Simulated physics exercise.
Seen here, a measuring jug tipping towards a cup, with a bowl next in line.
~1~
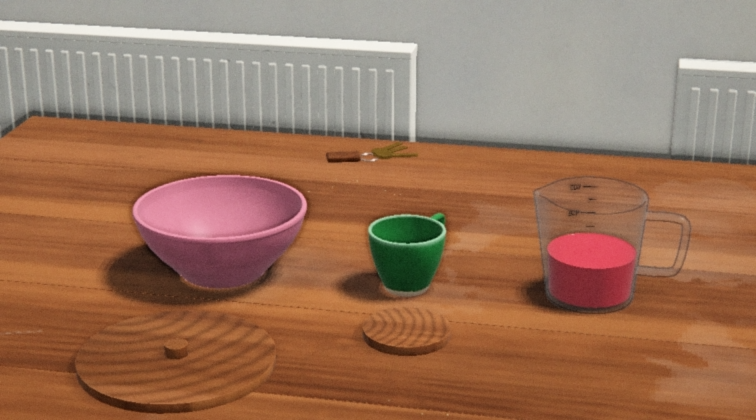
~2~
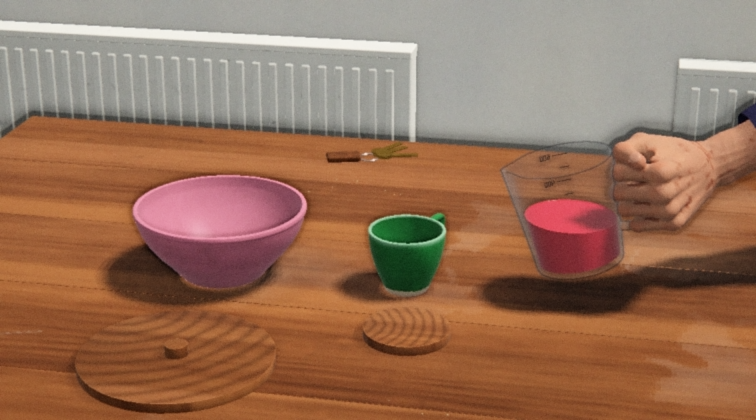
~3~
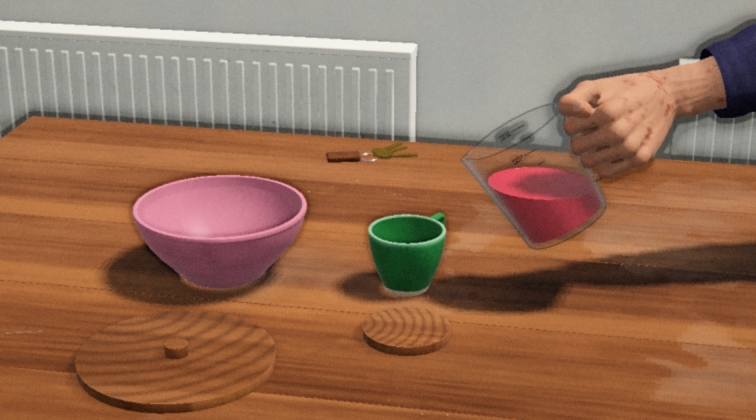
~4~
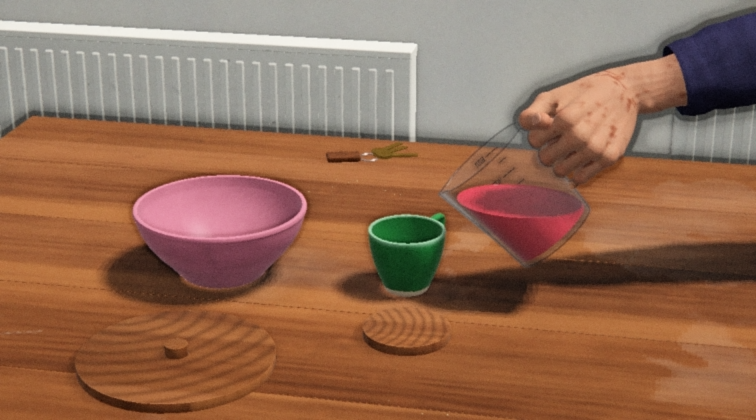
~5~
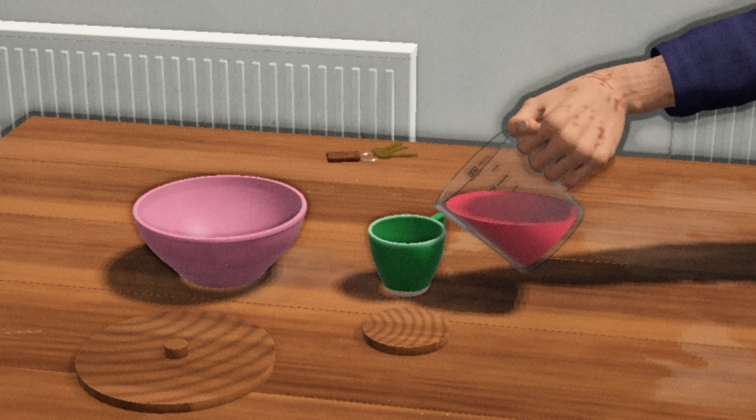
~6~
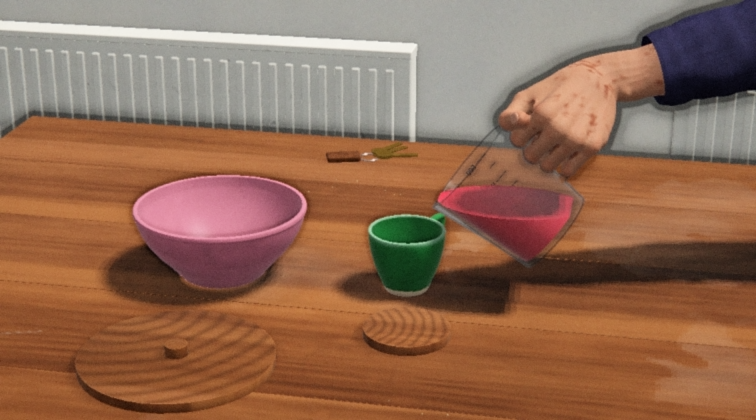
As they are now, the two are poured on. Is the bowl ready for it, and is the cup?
The bowl fills up and the cup fills up.
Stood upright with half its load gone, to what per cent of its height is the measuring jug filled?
Near 20 in a hundred.
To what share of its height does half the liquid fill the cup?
Close to 75 %.
Soon after, the squash goes into the cup.
Later, the squash goes into the bowl.
In the end, the cup has its share inside; the bowl has its share inside.
